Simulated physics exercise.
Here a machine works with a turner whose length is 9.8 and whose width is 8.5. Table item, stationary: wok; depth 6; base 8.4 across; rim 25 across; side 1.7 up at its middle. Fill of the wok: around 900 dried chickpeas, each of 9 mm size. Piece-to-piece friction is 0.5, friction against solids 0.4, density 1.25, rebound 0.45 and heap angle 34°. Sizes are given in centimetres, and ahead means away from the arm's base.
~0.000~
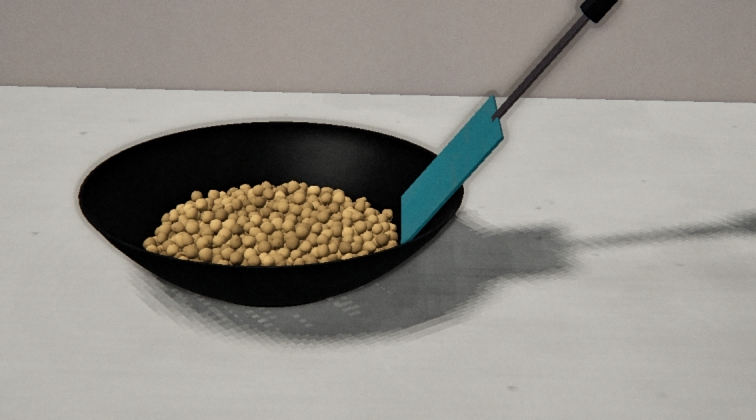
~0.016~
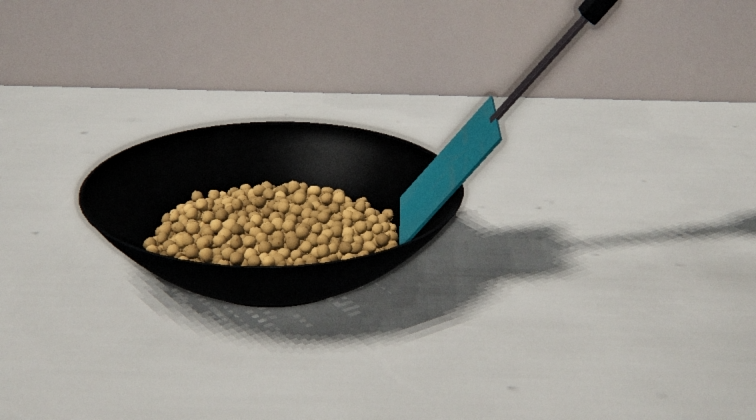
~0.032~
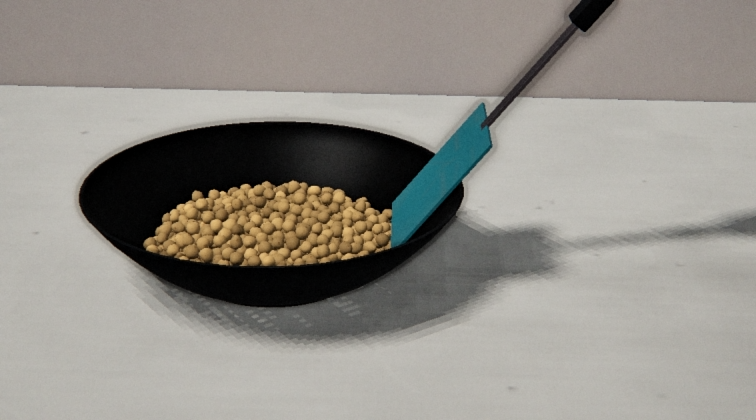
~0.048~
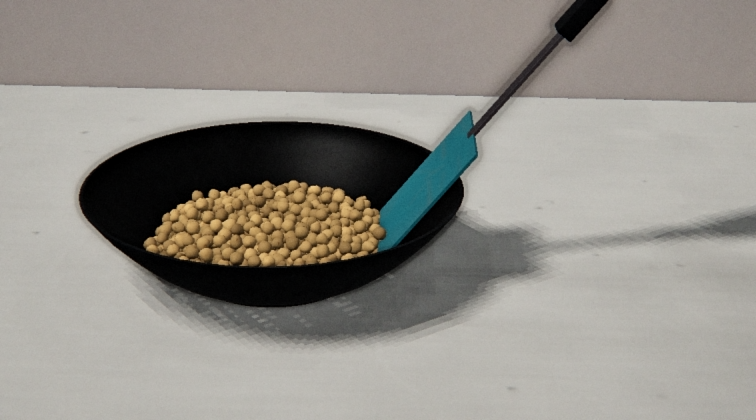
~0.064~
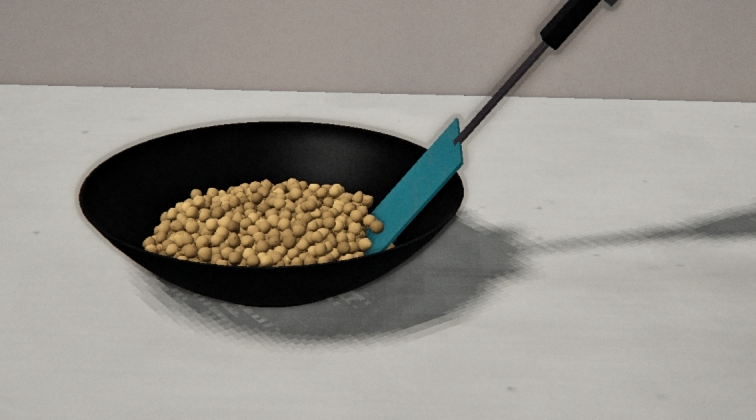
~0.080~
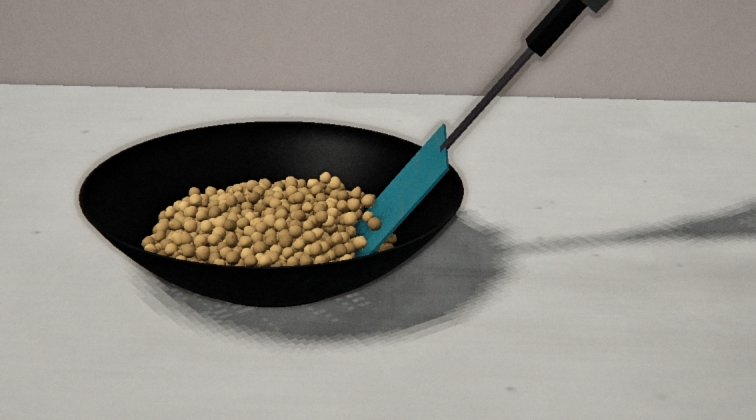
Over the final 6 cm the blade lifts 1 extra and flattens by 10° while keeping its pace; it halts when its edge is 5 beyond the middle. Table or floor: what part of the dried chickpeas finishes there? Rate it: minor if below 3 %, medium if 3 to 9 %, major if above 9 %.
Rating: Minor.
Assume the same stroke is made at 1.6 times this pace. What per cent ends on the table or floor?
Roughly 5 percent ends on the table or floor.
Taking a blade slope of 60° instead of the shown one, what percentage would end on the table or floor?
Somewhere around 0 per cent would end on the table or floor.
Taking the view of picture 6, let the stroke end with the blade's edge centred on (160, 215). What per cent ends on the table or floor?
The share ending on the table or floor is about 15 per cent.
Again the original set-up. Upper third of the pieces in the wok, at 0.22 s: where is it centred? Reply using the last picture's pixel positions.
Centre: Roughly (191, 204) in the last picture.
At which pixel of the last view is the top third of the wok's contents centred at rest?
Close to pixel (158, 192).
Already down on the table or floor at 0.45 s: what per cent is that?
It comes to some 0 in a hundred.
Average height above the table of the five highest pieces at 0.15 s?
They are some 6 cm up.
After 0.15 s, sloping 52°, highest piece 9 above the table; 900 in the wok.
After 0.22 s, sloping 47°, highest piece 9 above the table; 900 in the wok.
After 0.45 s, sloping 42°, highest piece 7 above the table; 898 in the wok, 2 on the table or floor.
After 1.50 s, sloping 42°, highest piece 7 above the table; 898 in the wok, 2 on the table or floor.
In the end, 898 in the wok, 2 on the table or floor. That is 0 % on the table or floor.
